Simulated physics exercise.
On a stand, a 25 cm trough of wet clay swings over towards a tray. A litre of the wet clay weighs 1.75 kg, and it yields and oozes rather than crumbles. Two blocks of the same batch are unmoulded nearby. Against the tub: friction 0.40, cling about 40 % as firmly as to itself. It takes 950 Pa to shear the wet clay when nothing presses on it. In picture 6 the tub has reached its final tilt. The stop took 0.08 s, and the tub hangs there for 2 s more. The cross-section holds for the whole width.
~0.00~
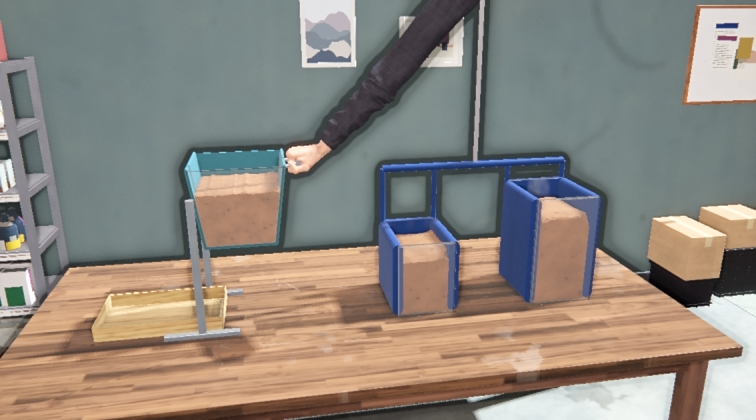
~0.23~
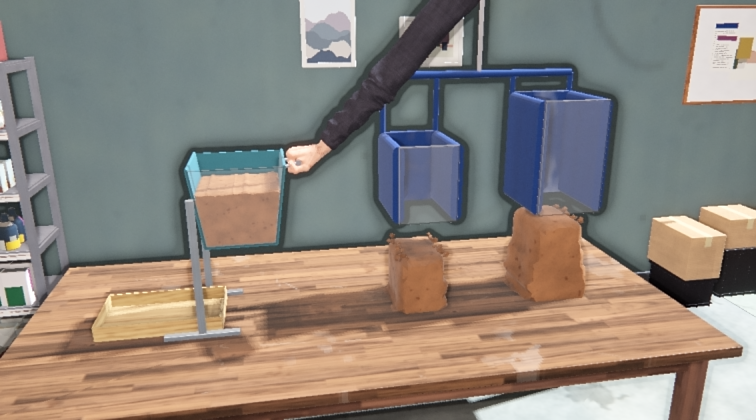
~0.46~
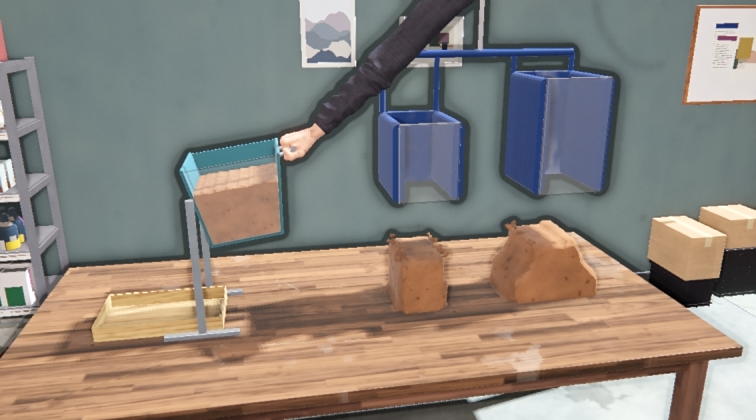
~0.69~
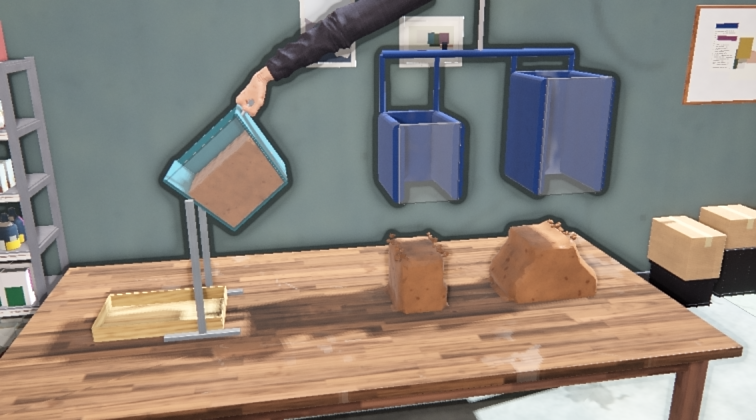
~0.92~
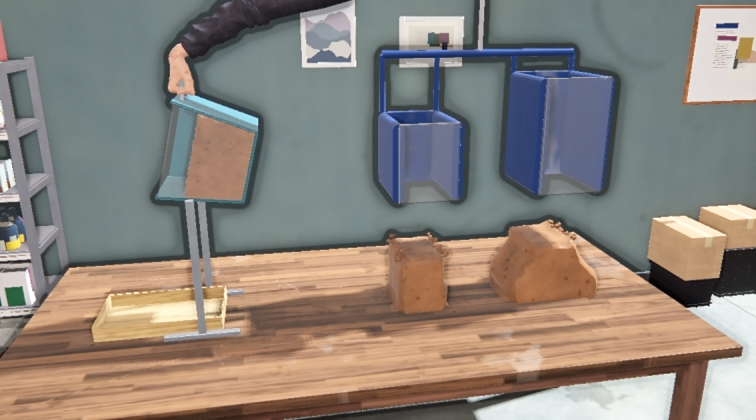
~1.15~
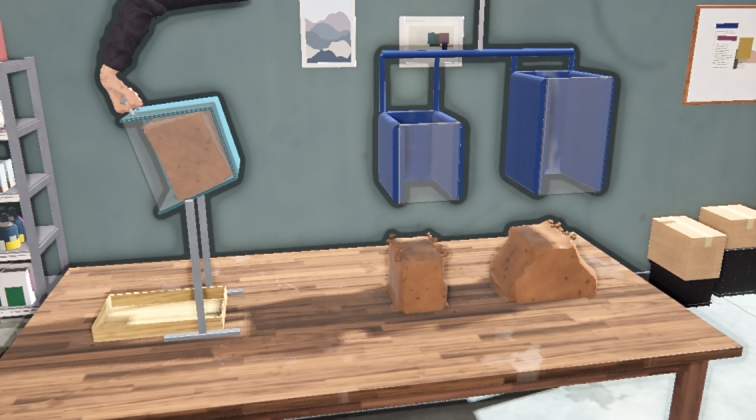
In a room with a grey-green wall, seen from a fixed, slightly raised view, a wooden table stands between grey shelves and cardboard boxes. A teal, clear-fronted tub of brown clay sits on a stand above a pale tray at left, with two blue moulds at right. The moulds rise off two clay blocks, the larger slumping, then a dark-sleeved arm swings the tub leftward onto its side.
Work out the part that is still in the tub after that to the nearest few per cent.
The part that is still in the tub after that is near 0 %.
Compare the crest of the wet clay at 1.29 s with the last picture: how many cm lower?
Some 6 cm.
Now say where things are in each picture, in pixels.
The first picture shows handle-side rim at (283, 166), tilt 0 degrees; crest of the wet clay at (209, 195); block heights 21 cm, 33 cm (left to right).
The second picture shows handle-side rim at (283, 166), tilt 0 degrees; crest of the wet clay at (209, 195); block heights 21 cm, 29 cm (left to right).
The third picture shows handle-side rim at (276, 154), tilt 8 degrees; crest of the wet clay at (272, 181); block heights 21 cm, 23 cm (left to right).
The fourth picture shows handle-side rim at (235, 116), tilt 40 degrees; crest of the wet clay at (248, 140); block heights 21 cm, 22 cm (left to right).
The fifth picture shows handle-side rim at (171, 104), tilt 76 degrees; crest of the wet clay at (200, 117); block heights 21 cm, 22 cm (left to right).
The sixth picture shows handle-side rim at (122, 123), tilt 105 degrees; crest of the wet clay at (195, 115); block heights 21 cm, 22 cm (left to right).
After 1.29 s, the tub is at 105 degrees and holds 90 %.
After 1.46 s, the tub is at 105 degrees and holds 33 %.
After 1.63 s, the tub is at 105 degrees and holds 21 %.
After 1.80 s, the tub is at 105 degrees and holds 0 %.
After 3.15 s, the tub is at 105 degrees and holds 0 %.
